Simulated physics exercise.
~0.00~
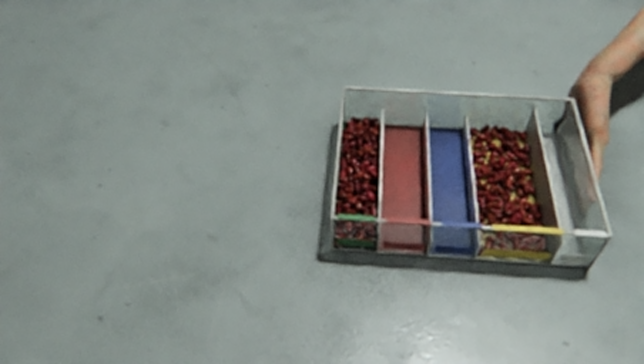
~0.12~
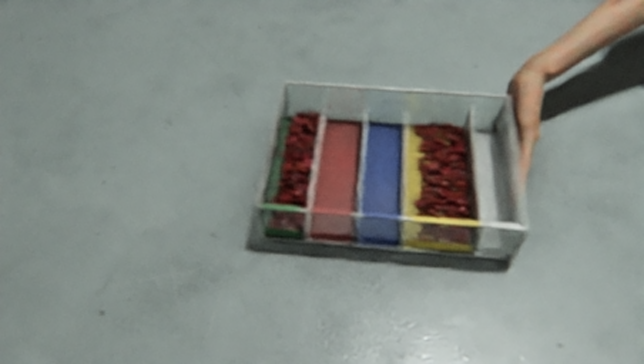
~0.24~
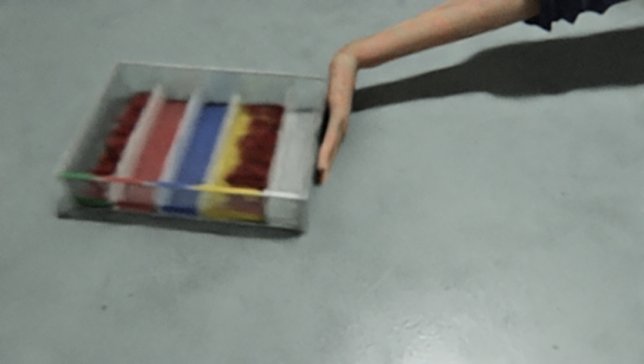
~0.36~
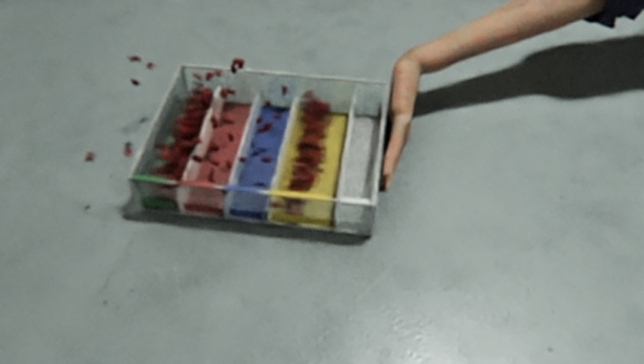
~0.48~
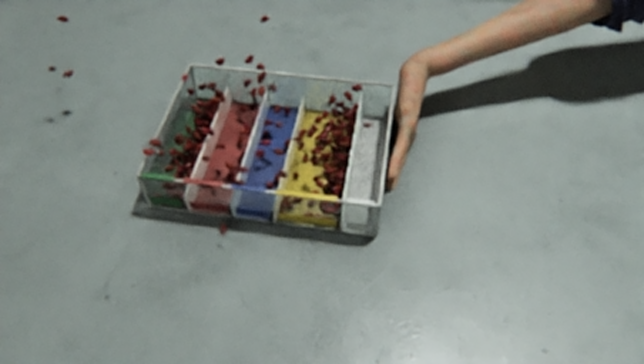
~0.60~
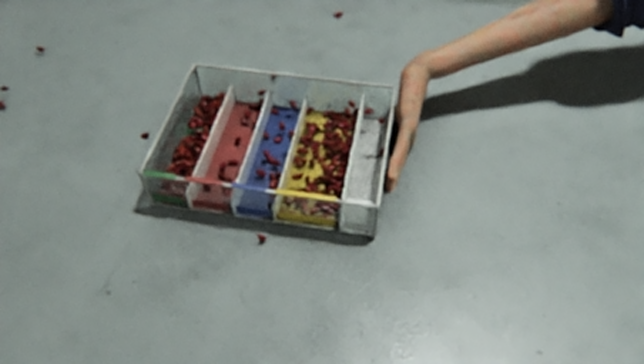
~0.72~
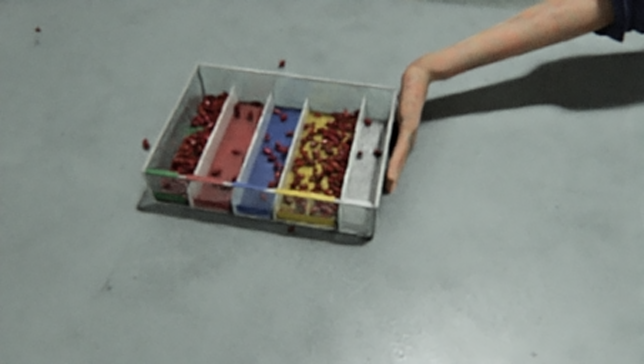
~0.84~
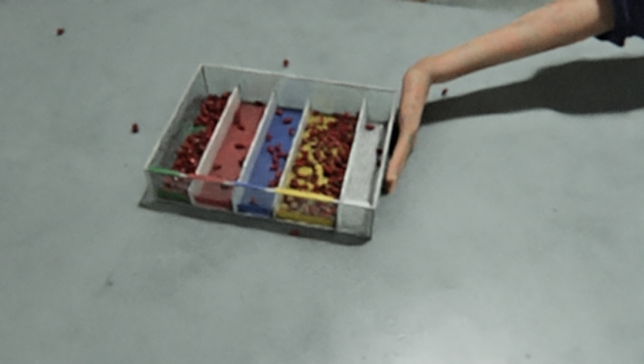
A hand sliding a divided tray of red beans left, then jerking it back right, scattering beans across compartments and floor.
